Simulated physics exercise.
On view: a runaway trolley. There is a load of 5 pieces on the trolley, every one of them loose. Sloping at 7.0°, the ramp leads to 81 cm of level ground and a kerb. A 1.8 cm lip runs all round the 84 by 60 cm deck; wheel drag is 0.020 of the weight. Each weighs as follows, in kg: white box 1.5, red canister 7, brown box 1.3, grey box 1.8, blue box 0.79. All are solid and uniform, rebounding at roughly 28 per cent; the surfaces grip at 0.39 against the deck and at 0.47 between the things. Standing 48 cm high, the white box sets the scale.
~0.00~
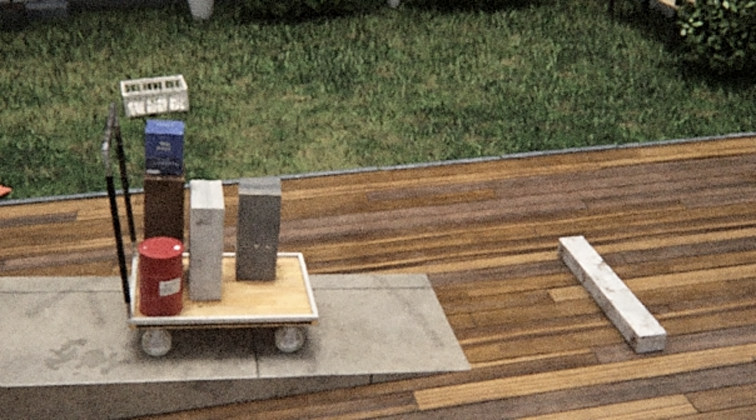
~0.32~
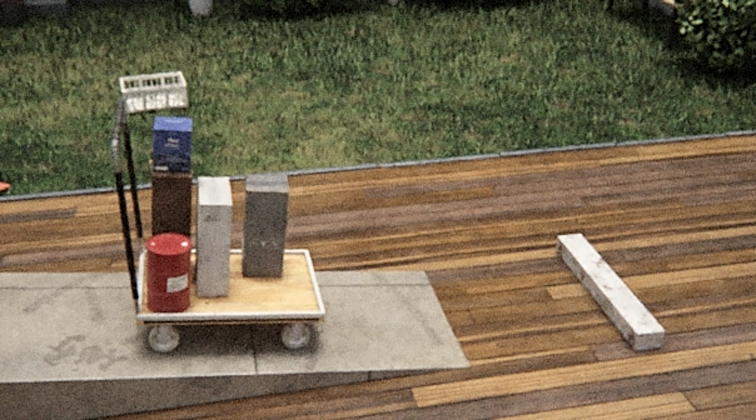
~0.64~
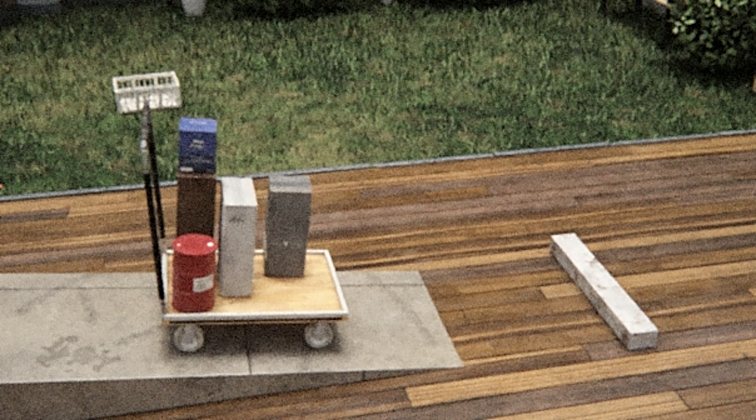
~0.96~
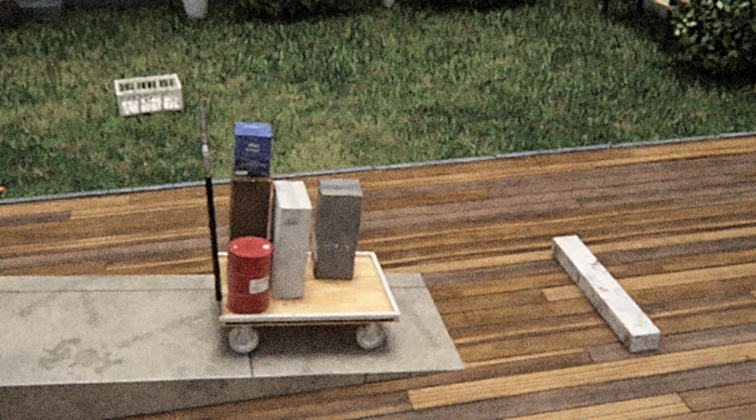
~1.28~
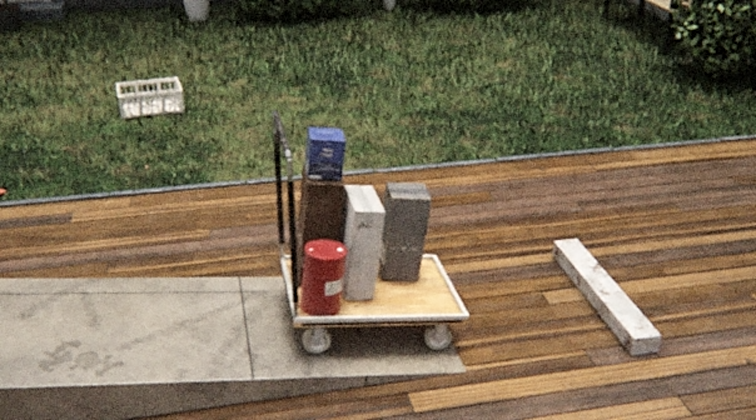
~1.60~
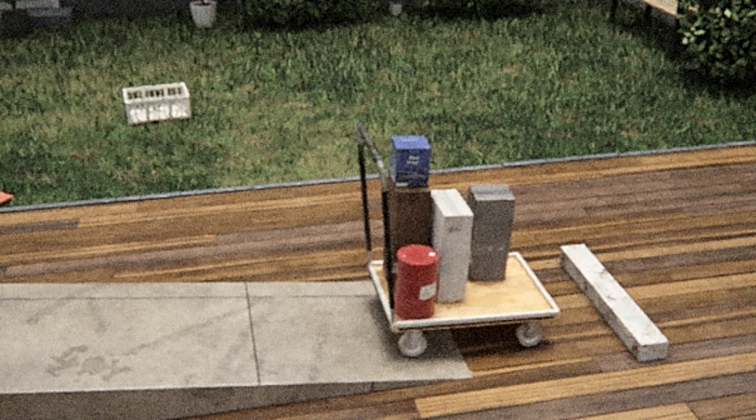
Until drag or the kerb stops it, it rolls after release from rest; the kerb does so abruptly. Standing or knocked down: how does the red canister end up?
Still up.
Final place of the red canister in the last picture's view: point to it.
Near (541, 274).
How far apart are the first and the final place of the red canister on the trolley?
It ends up around 22 cm from its start.
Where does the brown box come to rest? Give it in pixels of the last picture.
Roughly pixel (528, 234).
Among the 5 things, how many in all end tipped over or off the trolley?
The answer: 4.
After 2.10 s, trolley at the kerb; red canister moved 20 cm near (535, 275); blue box 21° off its base; brown box 21° off its base.
After 2.50 s, trolley at the kerb; grey box and blue box now off the trolley; red canister moved 23 cm near (541, 274); white box 47° off its base.
In the end (3.3 s), off the trolley and tipped over, grey box and blue box; toppled on the trolley, white box and brown box; not toppled but over 10 cm from the start, red canister. At the end, from the last picture's camera, red canister near (541, 274).
